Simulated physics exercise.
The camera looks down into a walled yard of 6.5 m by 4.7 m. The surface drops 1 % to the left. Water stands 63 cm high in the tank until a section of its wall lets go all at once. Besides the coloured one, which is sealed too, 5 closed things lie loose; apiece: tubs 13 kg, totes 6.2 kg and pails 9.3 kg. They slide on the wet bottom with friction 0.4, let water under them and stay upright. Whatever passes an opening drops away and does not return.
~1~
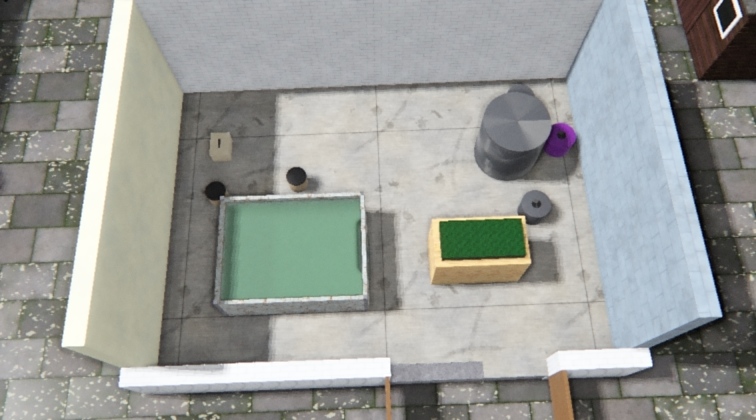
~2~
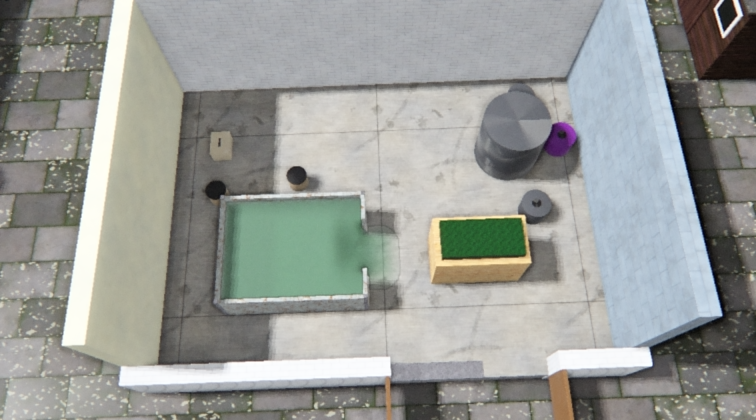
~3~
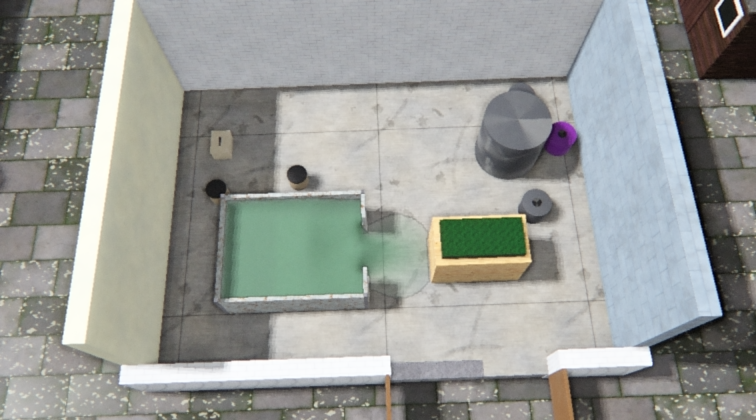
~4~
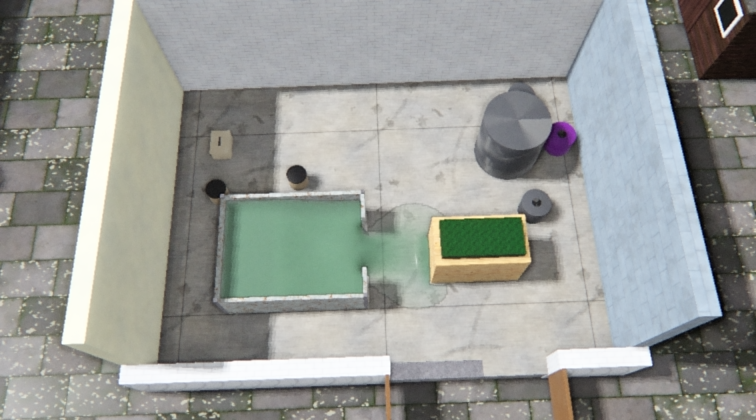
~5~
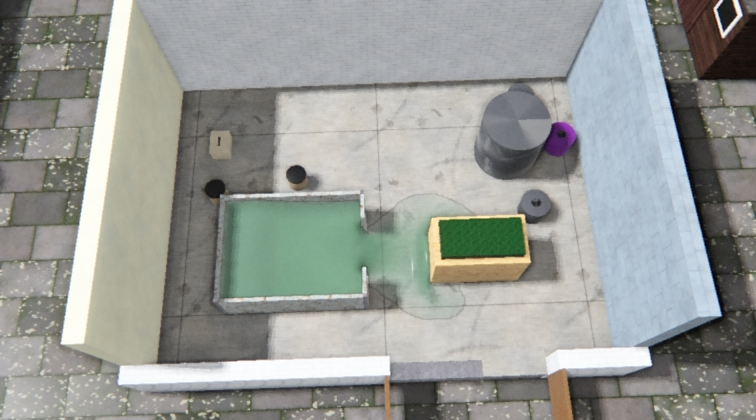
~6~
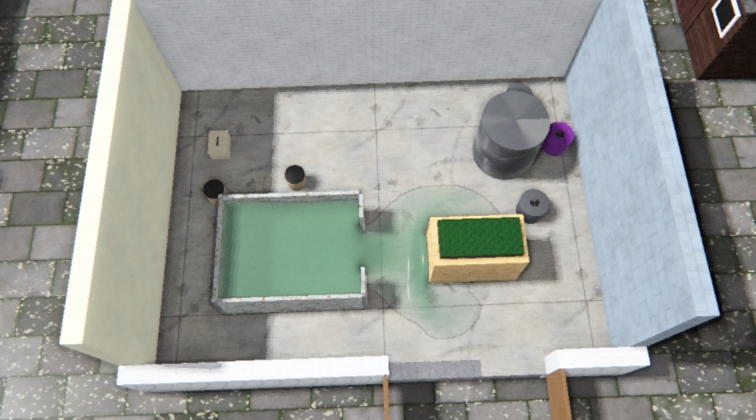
The video shows a walled yard seen from above, where green water pours through a gap in the right side of a low basin and spreads around a green-topped wooden box, while the surrounding containers stay still.
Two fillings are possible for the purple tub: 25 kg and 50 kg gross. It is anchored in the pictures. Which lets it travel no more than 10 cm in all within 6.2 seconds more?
For it, the smaller load will do.
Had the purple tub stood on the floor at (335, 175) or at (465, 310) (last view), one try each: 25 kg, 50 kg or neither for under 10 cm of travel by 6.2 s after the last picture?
In turn: The smaller is enough; the smaller is enough.
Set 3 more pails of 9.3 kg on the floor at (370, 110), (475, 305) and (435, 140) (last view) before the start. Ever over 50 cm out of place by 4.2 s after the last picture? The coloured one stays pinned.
In turn: Under, under, more.
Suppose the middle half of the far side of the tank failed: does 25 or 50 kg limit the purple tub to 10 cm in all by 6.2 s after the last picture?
Then only the higher weight holds it.
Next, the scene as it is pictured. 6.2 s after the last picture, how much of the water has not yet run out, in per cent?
About 74 per cent.
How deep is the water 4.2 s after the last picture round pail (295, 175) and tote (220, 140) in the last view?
Roughly 0 and 1 cm.
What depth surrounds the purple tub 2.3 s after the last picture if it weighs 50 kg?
About 4 cm.
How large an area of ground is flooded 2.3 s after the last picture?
Some 18 m2.
Then, 0.6 s after the last picture the purple tub would be 0 cm from its start with 25 kg and 0 cm from its start with 50 kg; 0 cm of water round it then.
Then, 2.3 s after the last picture the purple tub would be 0 cm from its start with 25 kg and 0 cm from its start with 50 kg; 4 cm of water round it then.
Then, 4.2 s after the last picture the purple tub would be 0 cm from its start with 25 kg and 0 cm from its start with 50 kg; 10 cm of water round it then.
Then, 6.2 s after the last picture the purple tub would be 0 cm from its start with 25 kg and 0 cm from its start with 50 kg; 8 cm of water round it then.
